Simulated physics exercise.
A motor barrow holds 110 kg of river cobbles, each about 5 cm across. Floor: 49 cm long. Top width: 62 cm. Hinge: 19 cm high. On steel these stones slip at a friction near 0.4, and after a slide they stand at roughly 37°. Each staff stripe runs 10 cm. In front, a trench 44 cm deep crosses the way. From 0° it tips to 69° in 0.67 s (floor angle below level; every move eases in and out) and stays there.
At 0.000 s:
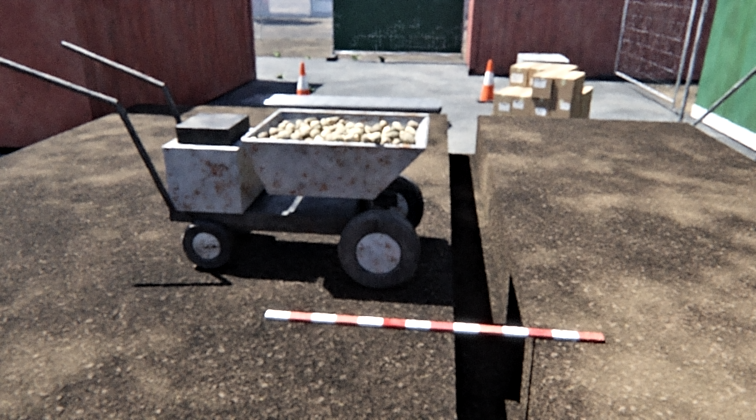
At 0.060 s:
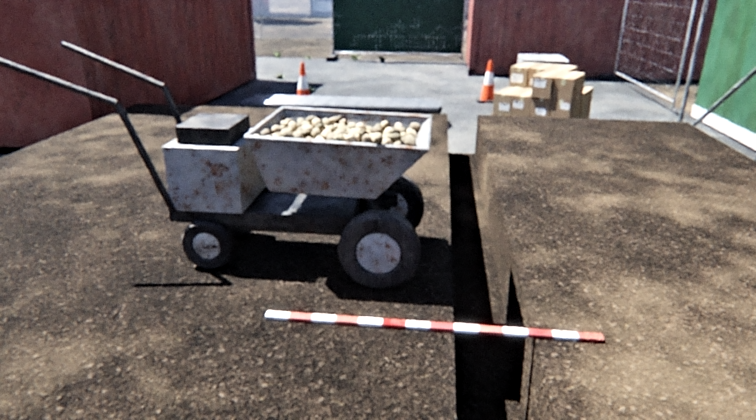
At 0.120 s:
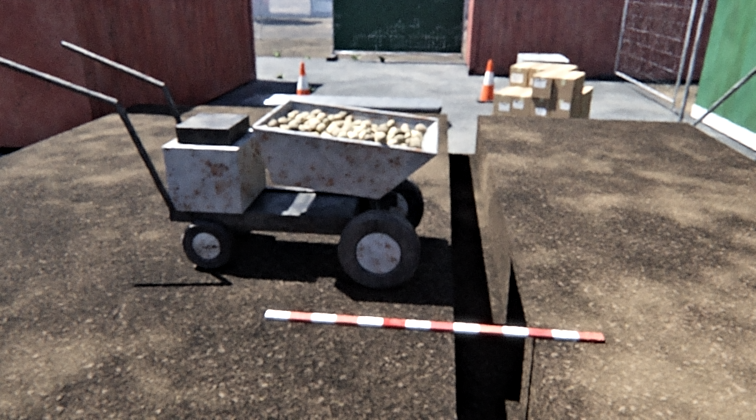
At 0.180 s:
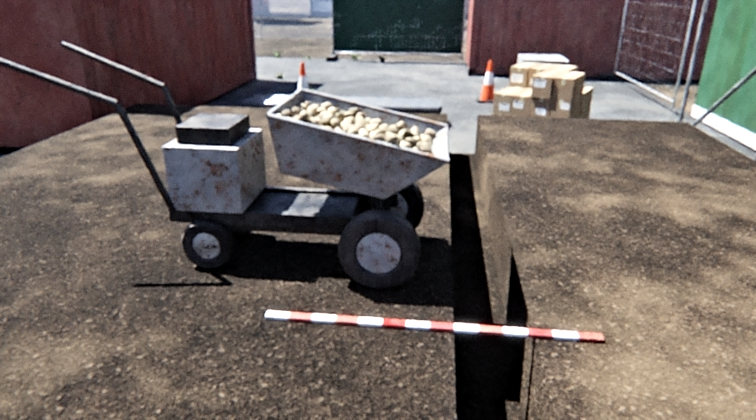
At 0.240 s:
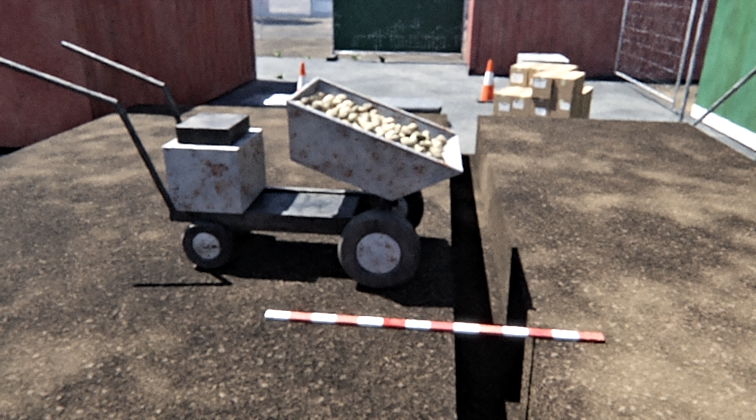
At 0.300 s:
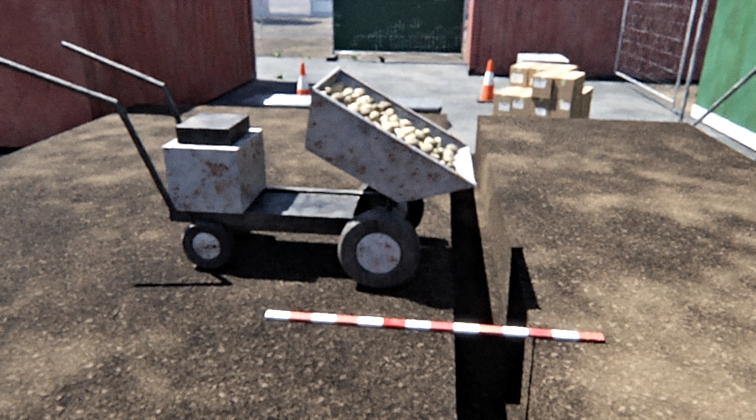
A motor barrow beside a narrow trench raising the left end of its stone-filled skip, tilting it steadily down to the right.
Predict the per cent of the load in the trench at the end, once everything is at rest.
Near 32 per cent.
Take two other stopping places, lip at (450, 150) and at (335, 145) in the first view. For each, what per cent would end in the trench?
Roughly 15 percent for the first, and 80 percent for the second.
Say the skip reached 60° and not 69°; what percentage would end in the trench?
Then close to 40 per cent.
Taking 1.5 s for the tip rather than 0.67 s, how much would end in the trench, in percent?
50 per cent.
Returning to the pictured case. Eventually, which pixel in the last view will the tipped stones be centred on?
The middle should be near (554, 266).
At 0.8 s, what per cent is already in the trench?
At that moment: Approx. 10 %.
After 0.5 s the floor is at 58°; 100 % in the skip; the foremost stones are at (483, 202).
After 0.8 s the floor is at 69°; 68 % in the skip, 9 % in the trench, 23 % past the trench; the foremost stones are at (575, 274).
After 1.1 s the floor is at 69°; 17 % in the skip, 16 % in the trench, 67 % past the trench; the foremost stones are at (727, 281).
After 3.1 s the floor is at 69°; 0 % in the skip, 32 % in the trench, 68 % past the trench; the foremost stones are past the picture's edge.
